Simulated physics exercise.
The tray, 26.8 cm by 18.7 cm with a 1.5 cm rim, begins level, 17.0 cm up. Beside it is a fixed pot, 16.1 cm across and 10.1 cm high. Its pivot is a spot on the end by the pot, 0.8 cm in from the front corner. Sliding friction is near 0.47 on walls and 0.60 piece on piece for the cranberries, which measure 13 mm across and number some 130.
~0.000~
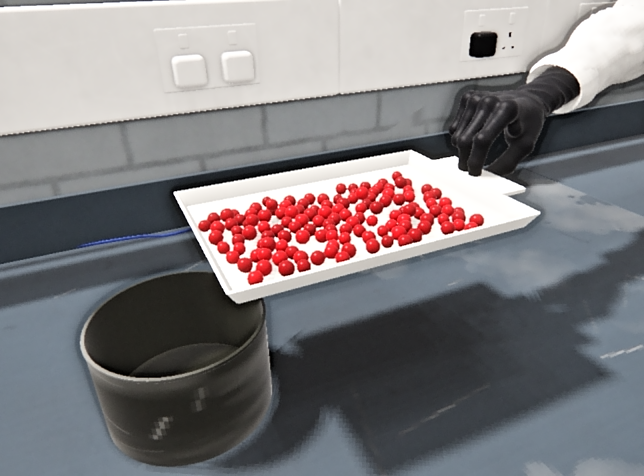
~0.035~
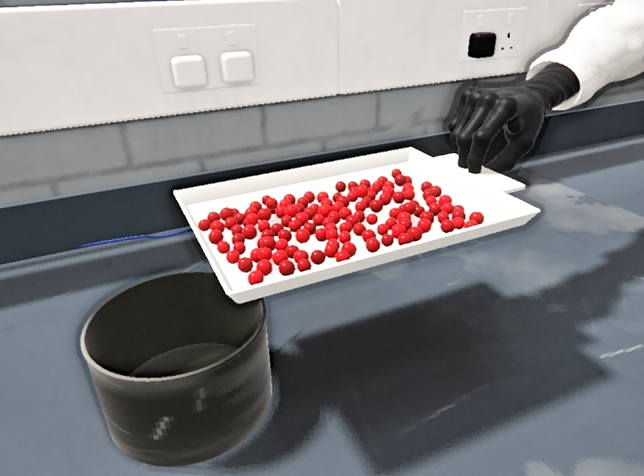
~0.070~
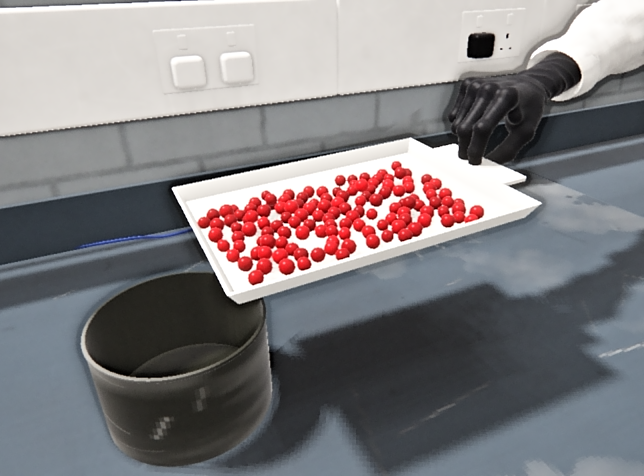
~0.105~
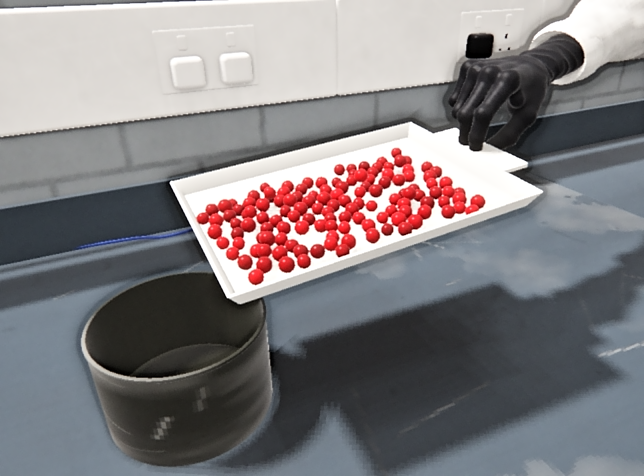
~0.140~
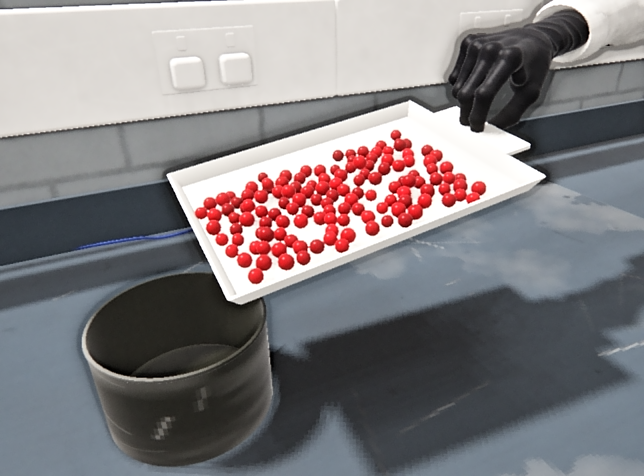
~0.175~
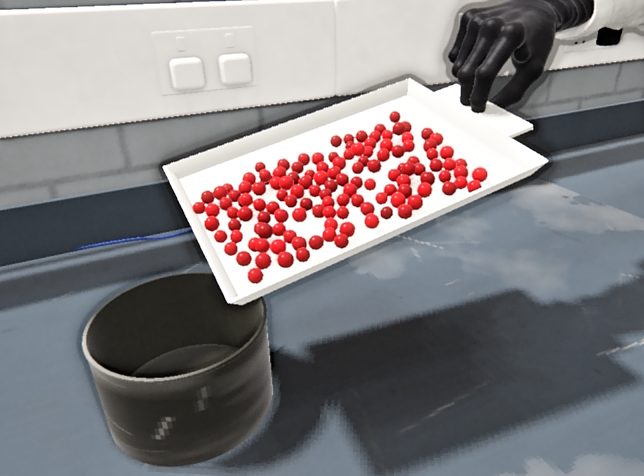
The video shows a black-gloved hand raising the right end of a white tray of small red balls, tilting it gradually toward a dark round pot at left, while the balls shift slightly and remain spread across the tray.
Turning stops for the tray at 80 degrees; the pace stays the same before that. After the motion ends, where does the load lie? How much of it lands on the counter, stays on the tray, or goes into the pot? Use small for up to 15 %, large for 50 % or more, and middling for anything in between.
Counter - large, left on the tray - small, pot - small.
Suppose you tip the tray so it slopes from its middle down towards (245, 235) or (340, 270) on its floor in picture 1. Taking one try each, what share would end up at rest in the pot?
First try: Around 70 percent; second try: Around 0 percent.
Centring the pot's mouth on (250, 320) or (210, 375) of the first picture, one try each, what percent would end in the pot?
First try around 0 %, second around 70 %.
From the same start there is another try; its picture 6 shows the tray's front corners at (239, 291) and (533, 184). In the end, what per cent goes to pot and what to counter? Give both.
Pot 0; counter 100.
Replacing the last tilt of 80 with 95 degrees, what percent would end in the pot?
I'd say close to 0 percent.
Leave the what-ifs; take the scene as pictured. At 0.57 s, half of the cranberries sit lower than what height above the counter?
Roughly 24 centimetres, more or less.
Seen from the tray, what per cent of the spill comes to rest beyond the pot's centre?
Share: Close to 70 %.
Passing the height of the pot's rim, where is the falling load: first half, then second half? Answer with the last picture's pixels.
It passes about (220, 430) first and (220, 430) afterwards.
After 0.41 s, tilt 48 degrees; the tray holds 100 %, the pot 0 %.
Then, at 0.57 s, tilt 70 degrees; the tray holds 95 %, the pot 0 %.
After 0.85 s, tilt 80 degrees; the tray holds 0 %, the pot 0 %.
In the end, at 1.6 s, counter 100 %, tray 0 %, pot 0 %.
